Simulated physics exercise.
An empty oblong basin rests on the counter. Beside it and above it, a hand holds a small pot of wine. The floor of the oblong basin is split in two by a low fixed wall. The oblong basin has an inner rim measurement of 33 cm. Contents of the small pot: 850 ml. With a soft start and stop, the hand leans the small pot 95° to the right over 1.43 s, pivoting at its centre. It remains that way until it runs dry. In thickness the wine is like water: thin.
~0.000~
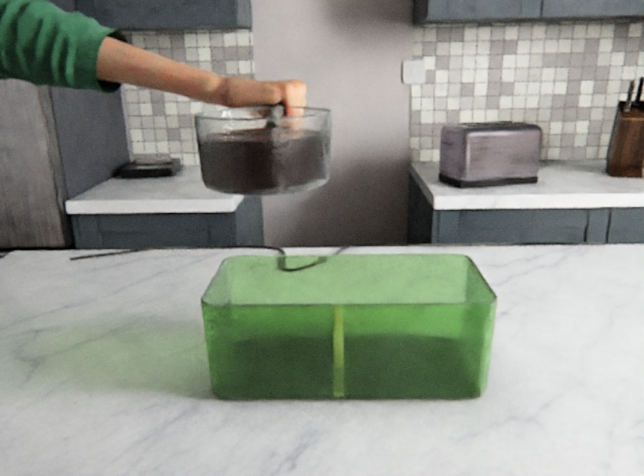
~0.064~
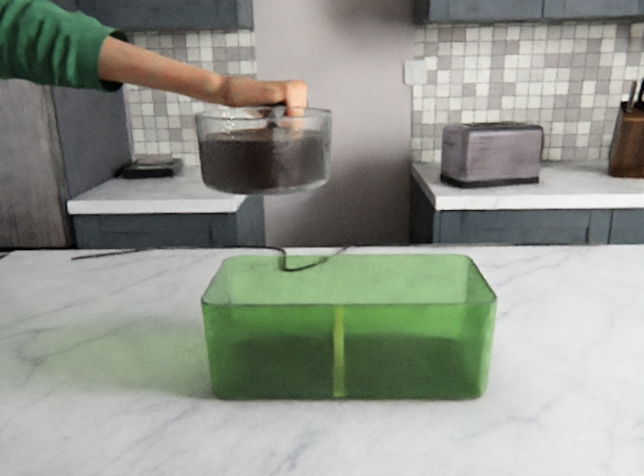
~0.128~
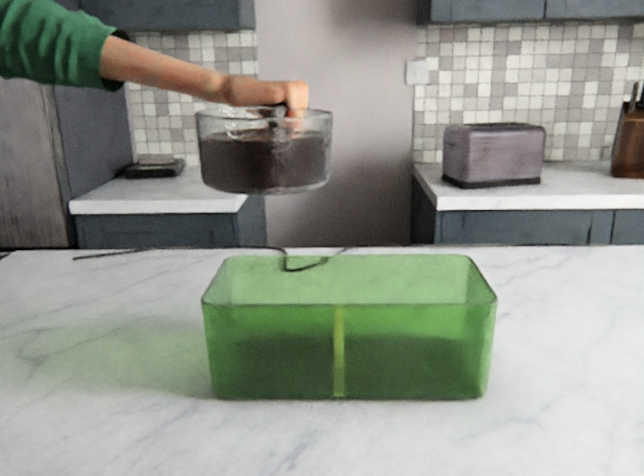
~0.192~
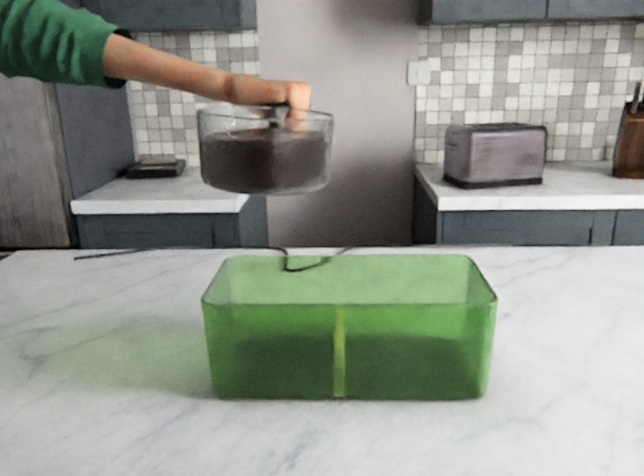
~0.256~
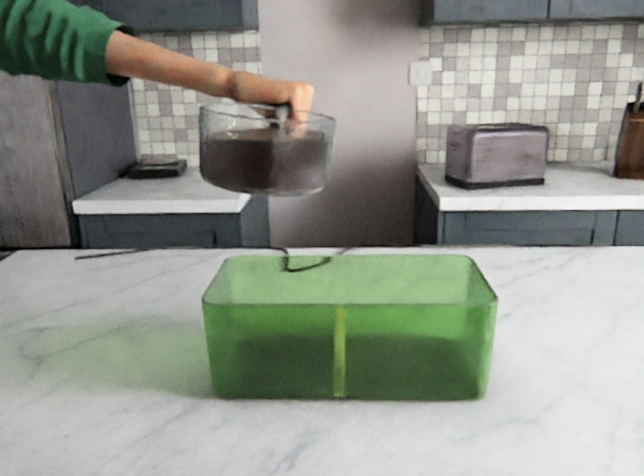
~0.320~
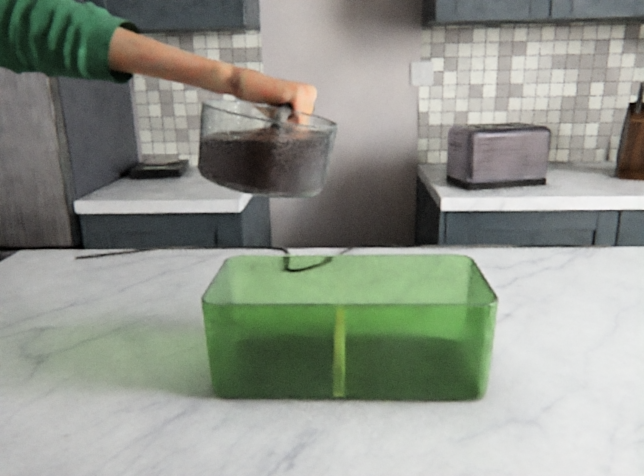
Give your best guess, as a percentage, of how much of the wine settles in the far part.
I would say 93 per cent of it settles there.
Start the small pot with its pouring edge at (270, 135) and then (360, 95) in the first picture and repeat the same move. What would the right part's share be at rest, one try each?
Try 1: Approx. 40 %; try 2: Approx. 95 %.
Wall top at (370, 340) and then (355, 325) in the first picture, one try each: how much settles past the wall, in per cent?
One try each: Around 65 percent and then around 90 percent.
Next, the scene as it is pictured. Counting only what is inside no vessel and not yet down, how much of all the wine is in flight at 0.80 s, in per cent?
It comes to about 24 percent.
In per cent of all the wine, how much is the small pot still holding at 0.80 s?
Roughly 72 %.
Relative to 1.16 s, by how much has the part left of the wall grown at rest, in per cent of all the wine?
About 5 per cent.
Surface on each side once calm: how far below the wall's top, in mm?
Measured: Left around 38 mm, right around 8 mm.
After 0.80 s the tilt is 57° and 72 per cent is still to pour, 0 is left of the wall and 5 right of it.
After 1.16 s the tilt is 87° and 20 per cent is still to pour, 2 is left of the wall and 64 right of it.
After 1.53 s the tilt is 95° and 3 per cent is still to pour, 5 is left of the wall and 89 right of it.
After 1.93 s the tilt is 95° and 1 per cent is still to pour, 6 is left of the wall and 93 right of it.
In the end 7 per cent lies left of the wall, 93 right of it and 1 outside.
